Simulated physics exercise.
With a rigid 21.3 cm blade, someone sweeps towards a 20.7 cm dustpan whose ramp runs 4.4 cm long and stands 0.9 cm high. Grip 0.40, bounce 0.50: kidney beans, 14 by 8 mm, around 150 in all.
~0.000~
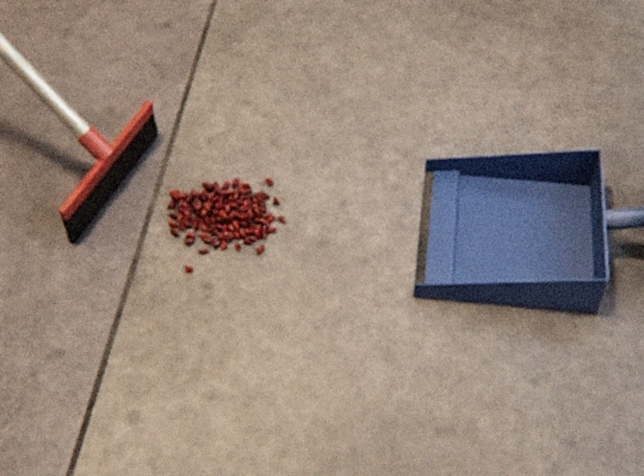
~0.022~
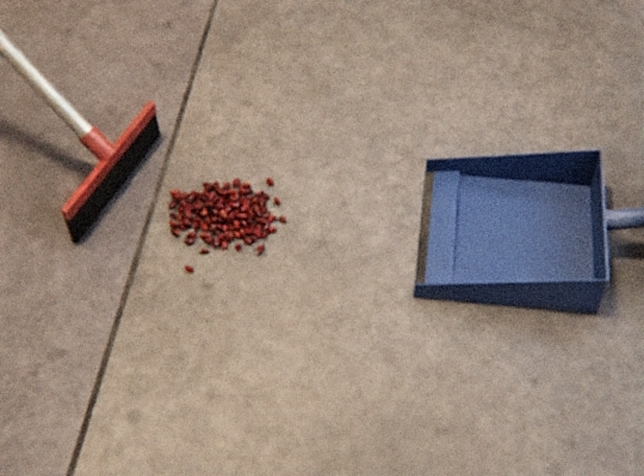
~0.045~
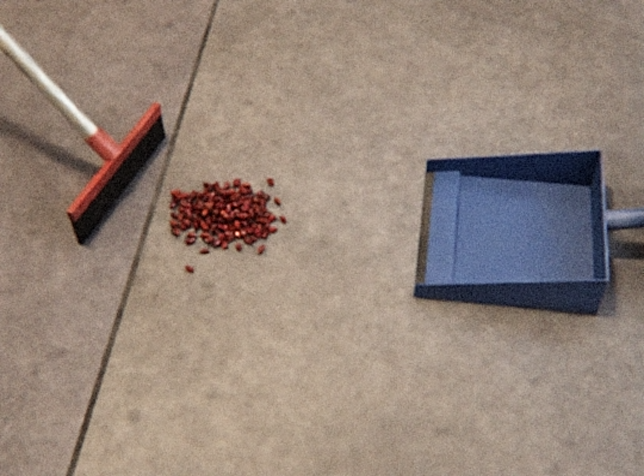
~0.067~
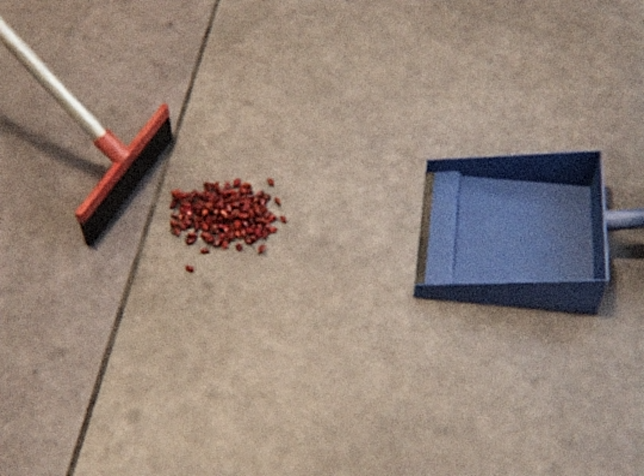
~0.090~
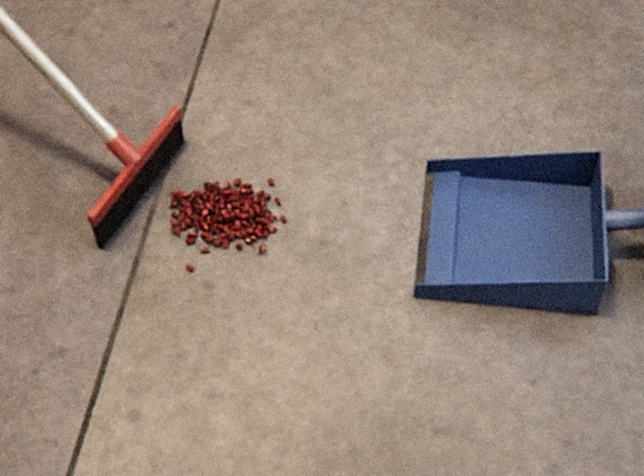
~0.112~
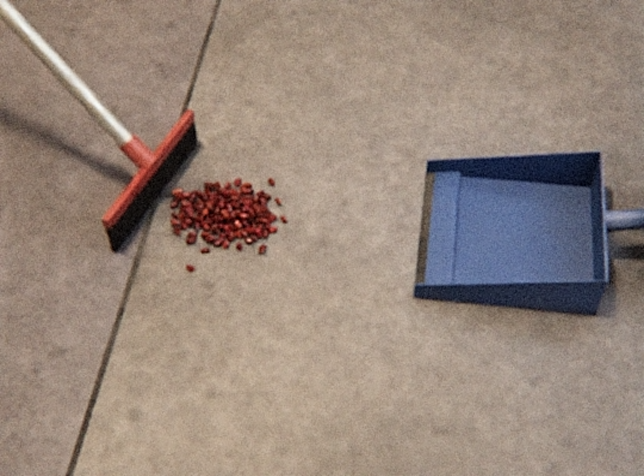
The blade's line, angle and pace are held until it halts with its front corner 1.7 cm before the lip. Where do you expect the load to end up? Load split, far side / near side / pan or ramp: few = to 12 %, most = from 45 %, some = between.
Split - far side: Few, near side: Some, pan: Some.
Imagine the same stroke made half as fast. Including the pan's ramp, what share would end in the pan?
Roughly 15 in a hundred.
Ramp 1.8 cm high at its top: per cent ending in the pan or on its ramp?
With that ramp, near 30 per cent.
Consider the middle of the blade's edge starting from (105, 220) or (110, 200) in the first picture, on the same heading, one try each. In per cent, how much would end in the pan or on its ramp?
35 and 35 per cent, roughly.
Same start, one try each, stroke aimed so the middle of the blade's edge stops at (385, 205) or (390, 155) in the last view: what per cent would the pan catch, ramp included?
Some 35 in a hundred and 10 in a hundred.
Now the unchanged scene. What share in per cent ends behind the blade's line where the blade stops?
Near 5 percent, give or take.
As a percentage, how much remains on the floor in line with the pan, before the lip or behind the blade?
Roughly 30 in a hundred.
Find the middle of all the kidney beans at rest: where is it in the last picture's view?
(421, 275).
After 0.29 s, middle of the blade 20 cm from the lip; 0 % over the lip, far side 0 %, near side 5 %.
After 0.41 s, middle of the blade 9 cm from the lip; 0 % over the lip, far side 0 %, near side 20 %.
Then, at 0.66 s, middle of the blade 5 cm from the lip; 40 % over the lip, far side 0 %, near side 30 %.
At rest (2.5 s), far side 0 %, near side 30 %, pan 35 %, in front of the lip or behind the blade 30 %.
